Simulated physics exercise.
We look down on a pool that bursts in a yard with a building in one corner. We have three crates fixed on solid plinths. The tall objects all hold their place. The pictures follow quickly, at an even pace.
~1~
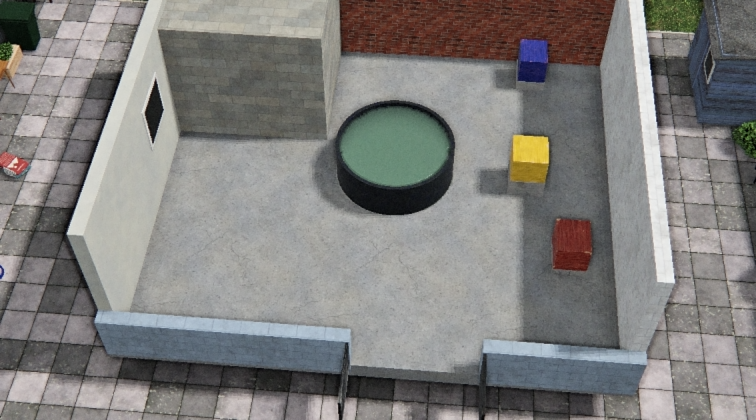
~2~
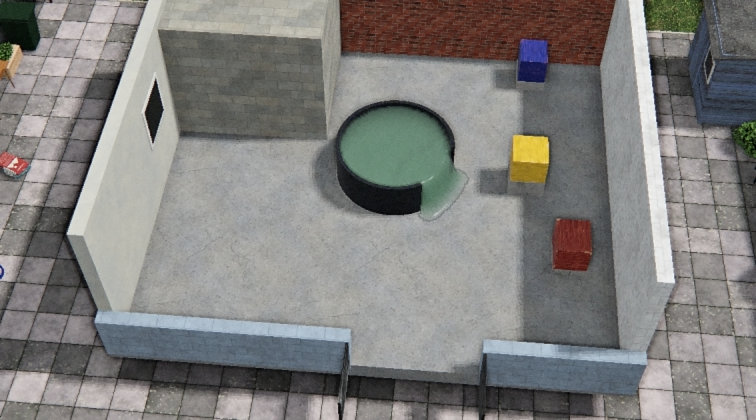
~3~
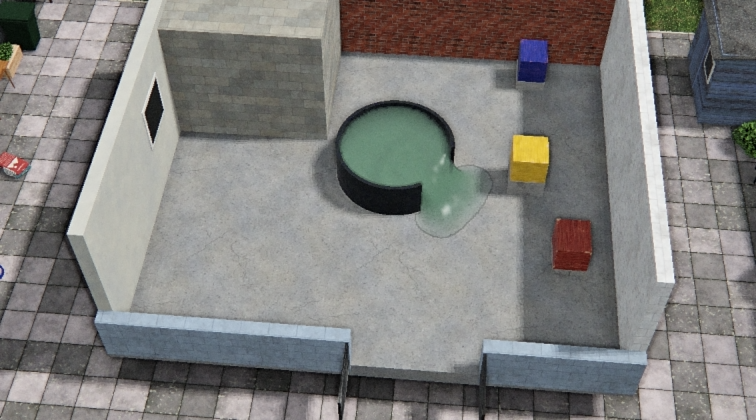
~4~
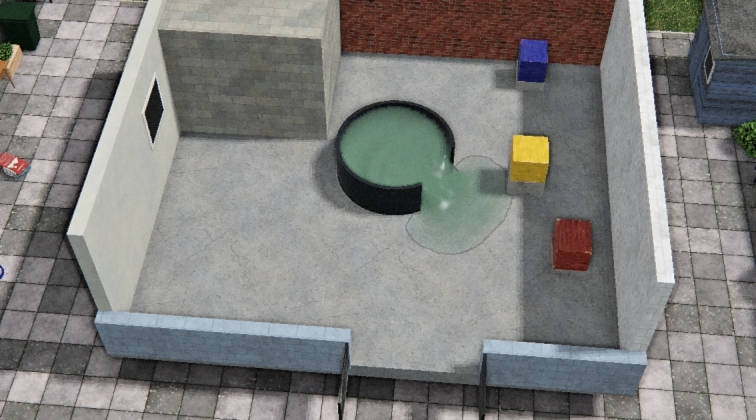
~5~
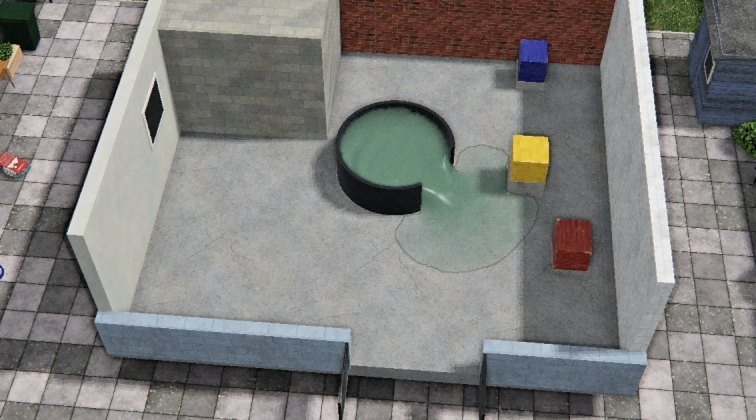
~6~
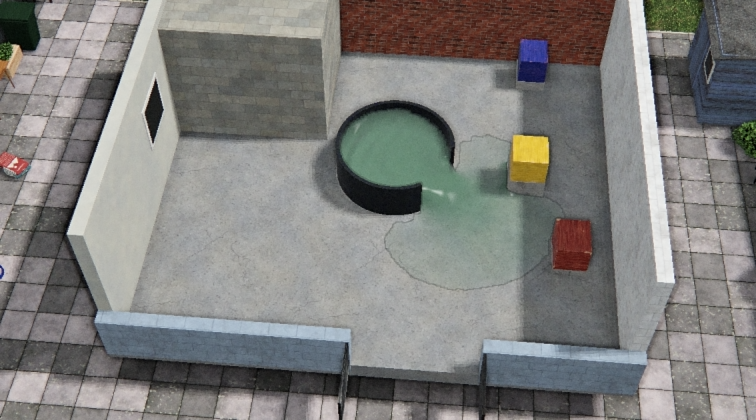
Green water pours from a gap in the round tank and spreads across the grey yard.
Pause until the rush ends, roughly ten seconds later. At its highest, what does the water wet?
The blue crate is protected by its plinth. The red crate is not protected by its plinth. The yellow crate is protected by its plinth.
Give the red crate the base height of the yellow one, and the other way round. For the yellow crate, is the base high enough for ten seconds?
Then: The yellow crate is reached.
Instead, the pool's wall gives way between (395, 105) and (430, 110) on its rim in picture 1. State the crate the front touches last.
It's the crate marked red.
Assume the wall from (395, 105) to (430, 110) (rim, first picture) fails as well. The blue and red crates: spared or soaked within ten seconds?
As I see it, the blue one gets reached, and the red one is not reached.
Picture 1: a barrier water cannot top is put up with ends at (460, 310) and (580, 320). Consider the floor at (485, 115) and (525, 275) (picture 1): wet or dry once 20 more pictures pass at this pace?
As listed: Wet, awash.
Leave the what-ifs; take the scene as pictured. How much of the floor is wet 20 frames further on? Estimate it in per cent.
Around 40 percent.
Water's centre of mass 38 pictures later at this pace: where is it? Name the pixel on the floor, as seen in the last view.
Somewhere around (478, 217) in the last view.
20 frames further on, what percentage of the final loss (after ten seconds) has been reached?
Roughly 15 %.
A moment on, water covers 25 % of the floor; the blue crate not reached, the red crate water round its plinth, the yellow crate water round its plinth.
Next, water covers 35 % of the floor; the blue crate water round its plinth, the red crate water round its plinth, the yellow crate water round its plinth.
Then, water covers 40 % of the floor; the blue crate water round its plinth, the red crate water round its plinth, the yellow crate water round its plinth.
Later, water covers 60 % of the floor; the blue crate water round its plinth, the red crate water round its plinth, the yellow crate water round its plinth.
In the end, water covers 85 % of the floor; the blue crate stayed above the water, the red crate was topped, the yellow crate stayed above the water.
